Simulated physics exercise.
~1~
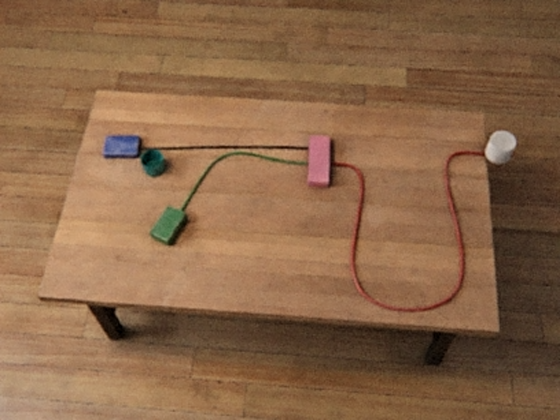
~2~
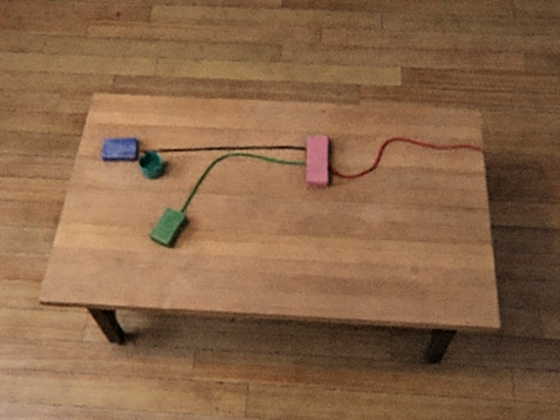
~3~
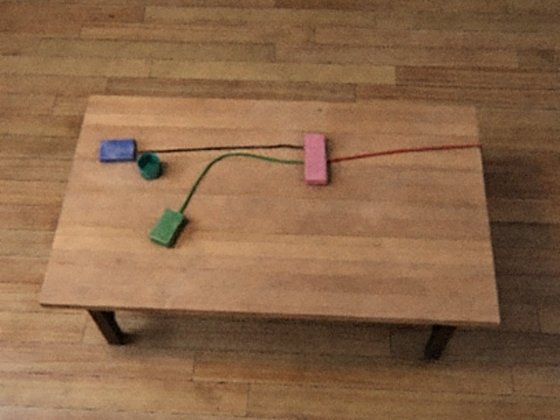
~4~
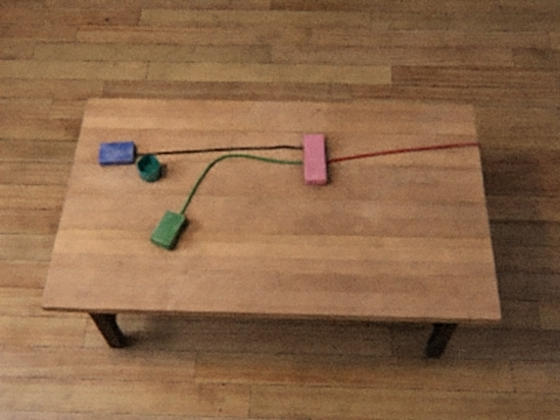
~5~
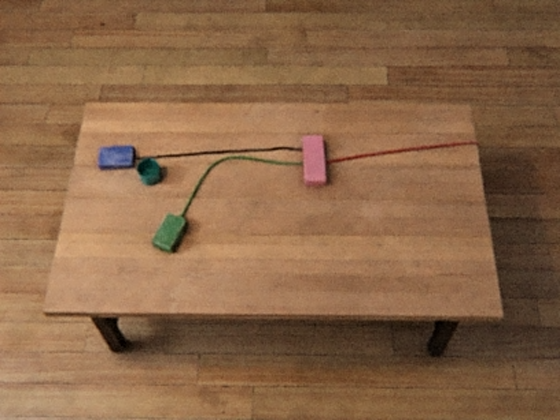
A white cylinder drops off the table's right side, pulling its red cable nearly straight.
